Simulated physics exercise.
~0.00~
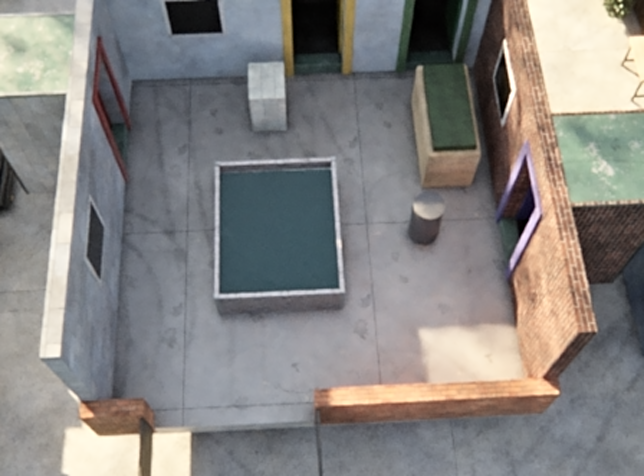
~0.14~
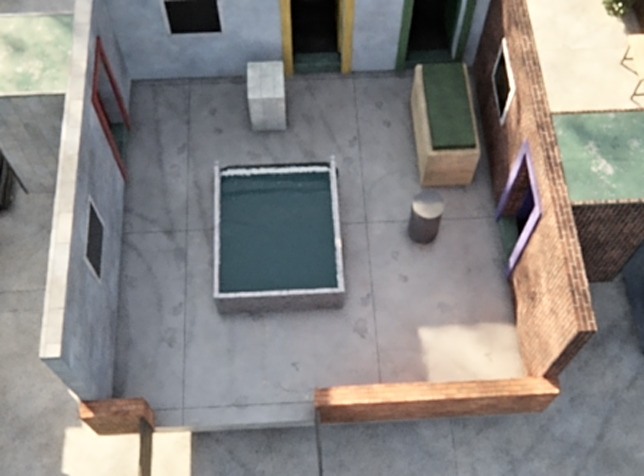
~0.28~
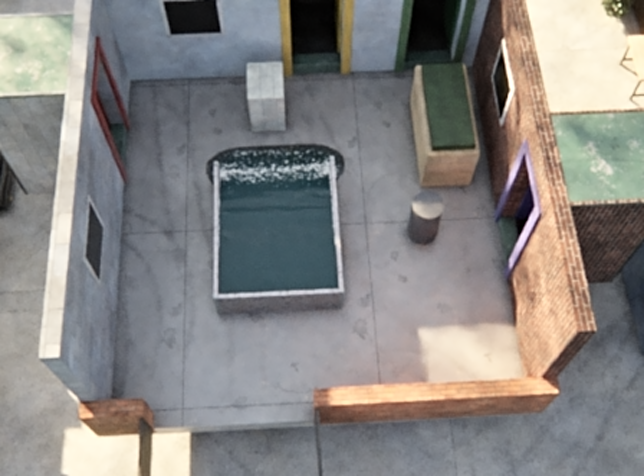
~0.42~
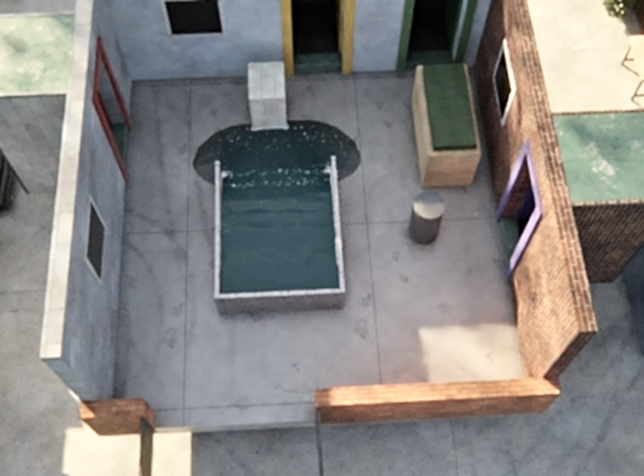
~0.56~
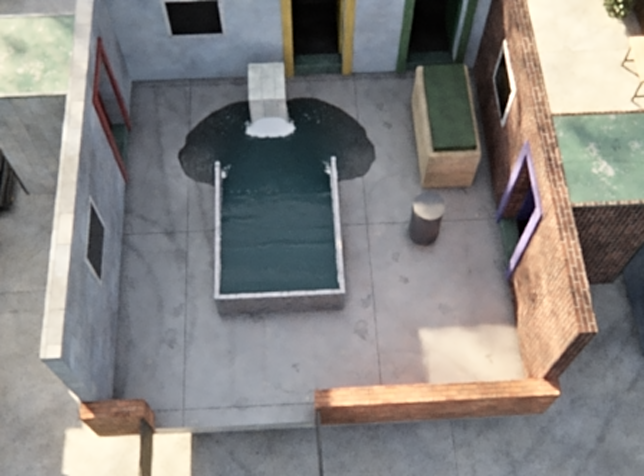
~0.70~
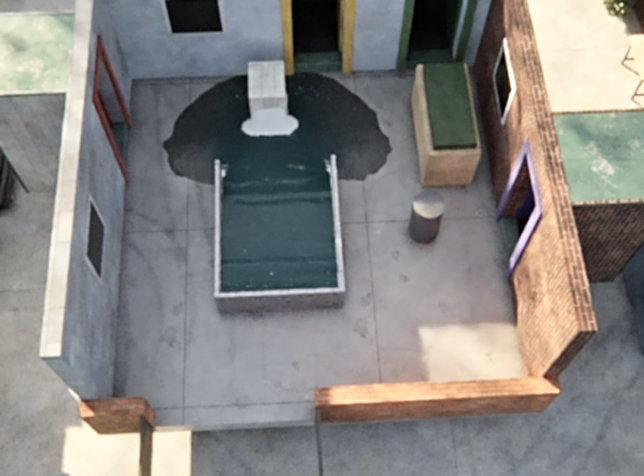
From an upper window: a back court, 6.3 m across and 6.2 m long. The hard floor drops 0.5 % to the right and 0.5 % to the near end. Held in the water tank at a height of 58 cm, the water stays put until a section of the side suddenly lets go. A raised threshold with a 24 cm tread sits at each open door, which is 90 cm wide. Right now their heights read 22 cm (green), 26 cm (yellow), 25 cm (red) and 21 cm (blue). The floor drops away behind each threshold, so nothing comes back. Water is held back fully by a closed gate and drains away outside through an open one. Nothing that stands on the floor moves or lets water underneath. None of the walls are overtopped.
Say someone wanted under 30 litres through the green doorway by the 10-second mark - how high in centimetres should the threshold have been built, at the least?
They should have built it at least 18 cm high.
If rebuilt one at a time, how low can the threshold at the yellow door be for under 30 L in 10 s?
About 21 cm at yellow.
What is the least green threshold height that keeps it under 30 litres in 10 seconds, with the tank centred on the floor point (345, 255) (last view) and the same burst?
Then roughly 18 cm.
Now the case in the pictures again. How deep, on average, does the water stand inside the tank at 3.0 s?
Near 16 cm, averaged.
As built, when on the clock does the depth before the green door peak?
I'd say near 4.0 seconds.
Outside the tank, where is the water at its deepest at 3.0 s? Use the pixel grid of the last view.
Around (465, 70).
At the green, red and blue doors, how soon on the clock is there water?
Door green 1.6 s / door red 1.8 s / door blue 3.4 s.
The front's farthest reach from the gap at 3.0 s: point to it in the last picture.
Around (465, 70).
After 1.4 s water covers 25 % of the floor, deepest (40 cm) near (272, 134); it has not reached the green door.
After 3.0 s water covers 40 % of the floor, deepest (38 cm) near (465, 70); 19 cm at the green door, 0 litres in over its 22 cm threshold.
After 10.0 s water covers 95 % of the floor, deepest (12 cm) near (493, 394); 6 cm at the green door, 12 litres in over its 22 cm threshold.
At the green door as built, the water arrived by 1.6 s and peaked near 26 cm at 4.0 s.
Run again over the same 10 s with other heights there, 58 litres in over 14.5 cm, 20 litres over 20 cm. The limit of 30 litres is kept from about 18 cm up.
